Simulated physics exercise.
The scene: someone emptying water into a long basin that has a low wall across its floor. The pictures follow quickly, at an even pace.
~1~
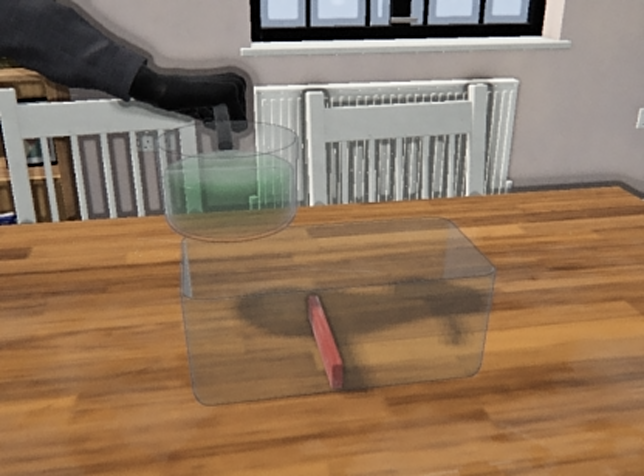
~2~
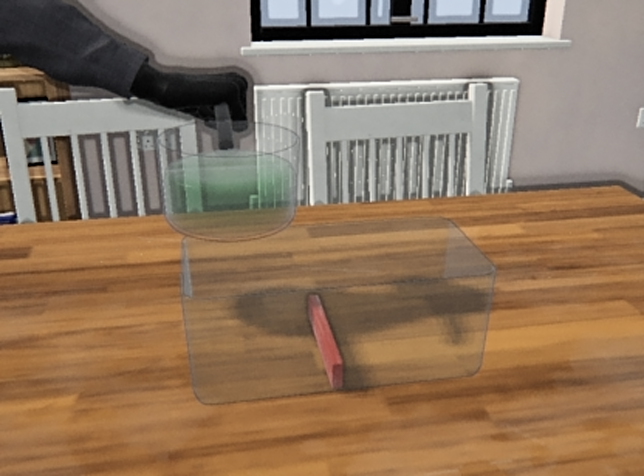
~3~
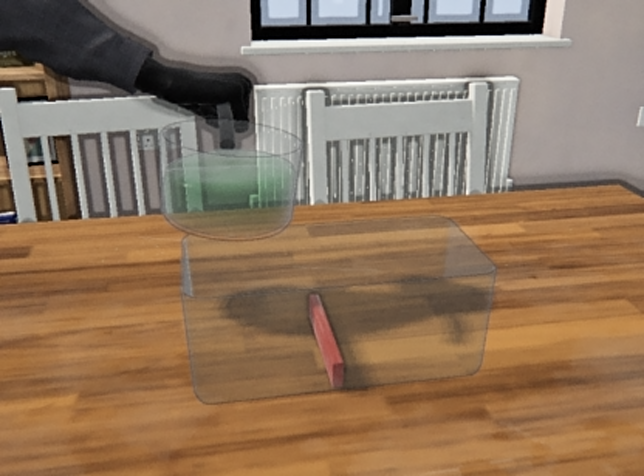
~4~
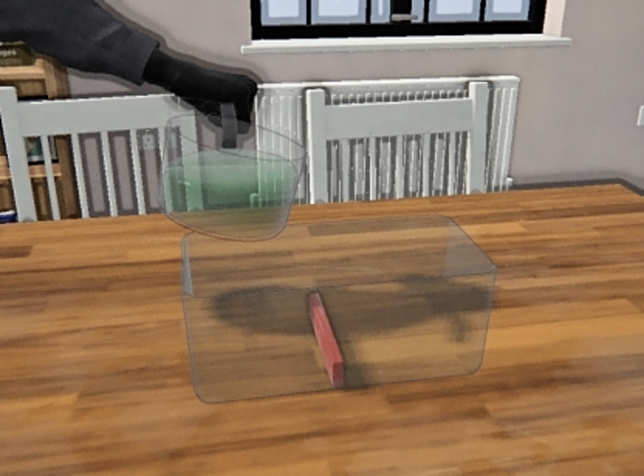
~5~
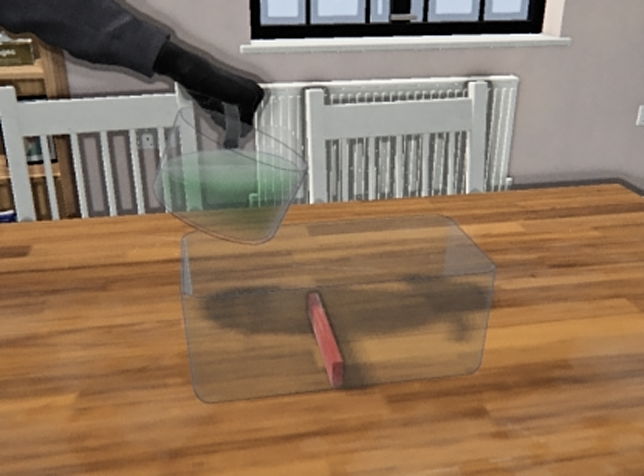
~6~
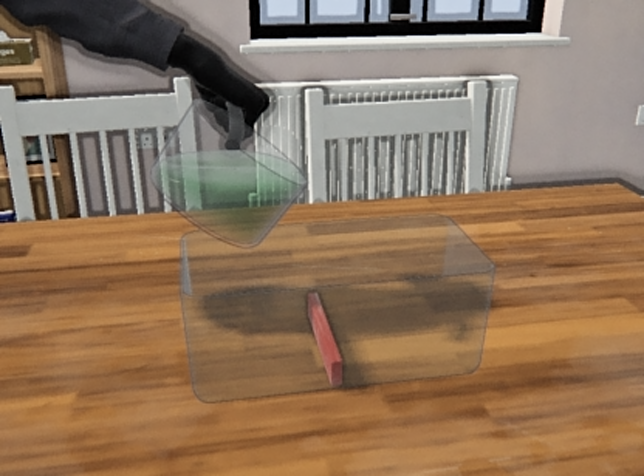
A dark-gloved hand holds a clear container of green-tinted liquid upright above a long transparent basin with a low red wall across its floor. The hand then tilts the container steadily to the right, its right rim dipping until it leans well over, while the basin stays still on the wooden table.
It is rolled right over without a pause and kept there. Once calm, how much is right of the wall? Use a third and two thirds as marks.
In the end between a third and two thirds is right of the wall.
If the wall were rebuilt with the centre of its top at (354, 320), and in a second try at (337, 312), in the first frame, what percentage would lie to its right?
The first gives 20 %, the second 35 %.
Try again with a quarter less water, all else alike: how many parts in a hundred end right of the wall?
It comes to 50 per cent or so.
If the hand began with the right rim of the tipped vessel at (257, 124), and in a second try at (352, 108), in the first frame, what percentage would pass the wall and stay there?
The first gives 30 %, the second 85 %.
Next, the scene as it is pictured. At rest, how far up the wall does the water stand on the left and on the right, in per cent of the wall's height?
Some 40 per cent left and 50 right.
A moment on, the tilt is 101° and 33 per cent is still to pour, 10 is left of the wall and 32 right of it.
Next, the tilt is 111° and 6 per cent is still to pour, 32 is left of the wall and 59 right of it.
Then the tilt is 111° and 0 per cent is still to pour, 41 is left of the wall and 58 right of it.
Later the tilt is 111° and 0 per cent is still to pour, 42 is left of the wall and 58 right of it.
At rest 42 per cent lies left of the wall, 58 right of it and 1 outside.
